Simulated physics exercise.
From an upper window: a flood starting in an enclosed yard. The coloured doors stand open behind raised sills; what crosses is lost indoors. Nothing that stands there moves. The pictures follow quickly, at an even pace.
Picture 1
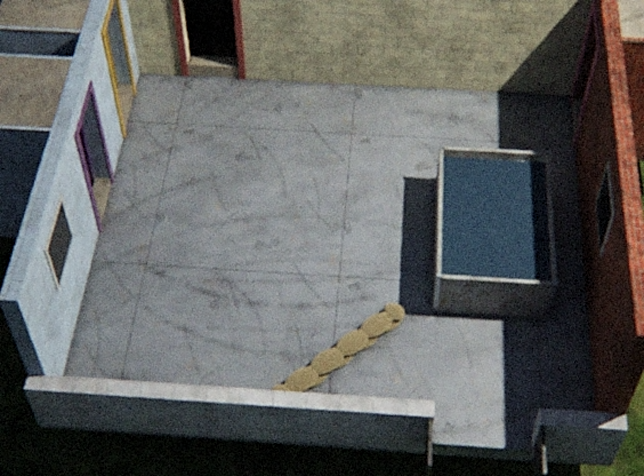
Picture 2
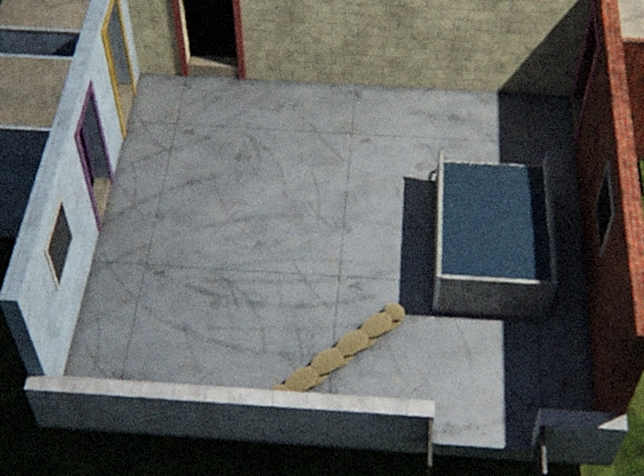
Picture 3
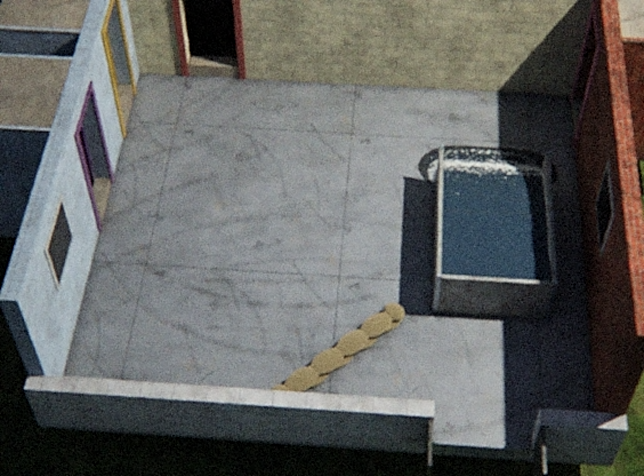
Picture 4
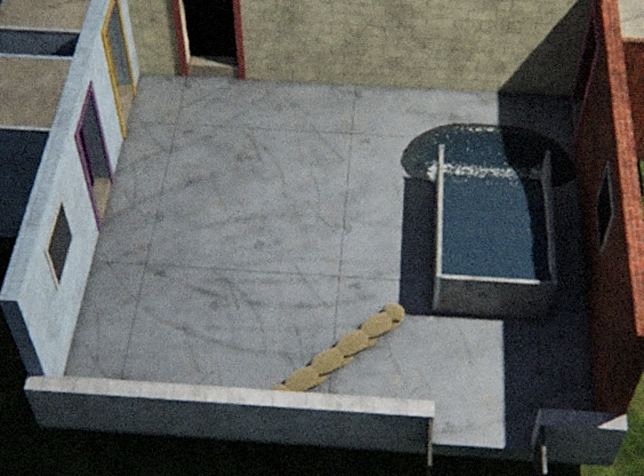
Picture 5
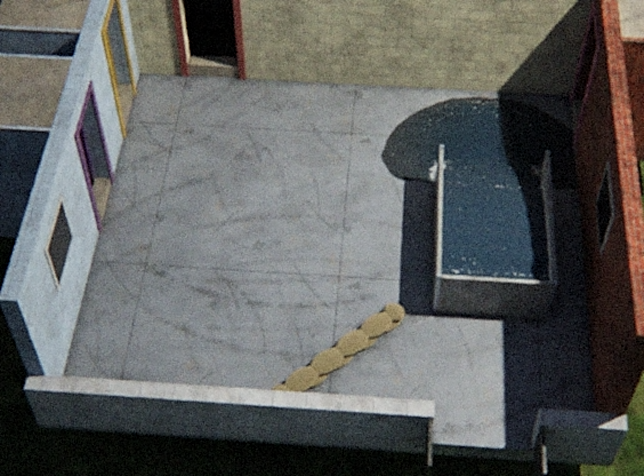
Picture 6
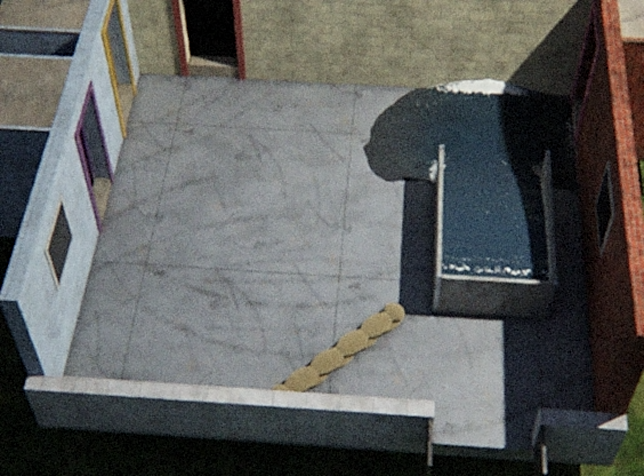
The clip shows an enclosed yard from above, with a water-filled open tank near the red brick wall; water pours from the tank's far side and spreads in a dark, widening pool across the paving toward the back wall.
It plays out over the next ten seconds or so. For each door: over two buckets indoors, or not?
The purple door admits no more than that; the yellow door admits no more than that; the red door admits no more than that; the pink door lets in a lot.
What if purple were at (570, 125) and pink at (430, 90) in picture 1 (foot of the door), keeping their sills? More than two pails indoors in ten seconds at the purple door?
The purple one passes that mark.
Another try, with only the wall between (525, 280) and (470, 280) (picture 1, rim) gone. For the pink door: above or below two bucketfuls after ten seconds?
The pink door is under.
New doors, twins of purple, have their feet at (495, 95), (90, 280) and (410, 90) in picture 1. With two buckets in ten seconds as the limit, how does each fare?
One after the other: Floods, stays under, floods.
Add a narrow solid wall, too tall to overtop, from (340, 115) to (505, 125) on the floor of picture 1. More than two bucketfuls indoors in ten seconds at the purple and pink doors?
In short: The purple door takes less; the pink door floods.
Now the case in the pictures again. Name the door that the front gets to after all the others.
The purple one.
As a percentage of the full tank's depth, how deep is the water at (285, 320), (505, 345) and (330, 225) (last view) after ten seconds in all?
Roughly 10, 2 and 2 per cent, in turn.
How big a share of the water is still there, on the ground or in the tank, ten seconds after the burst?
Near 90 in a hundred.
A moment on, water covers 15 % of the floor; the purple door not reached, the yellow door not reached, the red door not reached, the pink door under two buckets in.
Next, water covers 20 % of the floor; the purple door not reached, the yellow door not reached, the red door wet at the sill, nothing in, the pink door over two buckets in.
Then, water covers 45 % of the floor; the purple door not reached, the yellow door wet at the sill, nothing in, the red door wet at the sill, nothing in, the pink door far over two buckets in.
Later, water covers 70 % of the floor; the purple door wet at the sill, nothing in, the yellow door wet at the sill, nothing in, the red door wet at the sill, nothing in, the pink door far over two buckets in.
In the end, water covers 90 % of the floor; the purple door wet at the sill, nothing in, the yellow door wet at the sill, nothing in, the red door wet at the sill, nothing in, the pink door far over two buckets in.
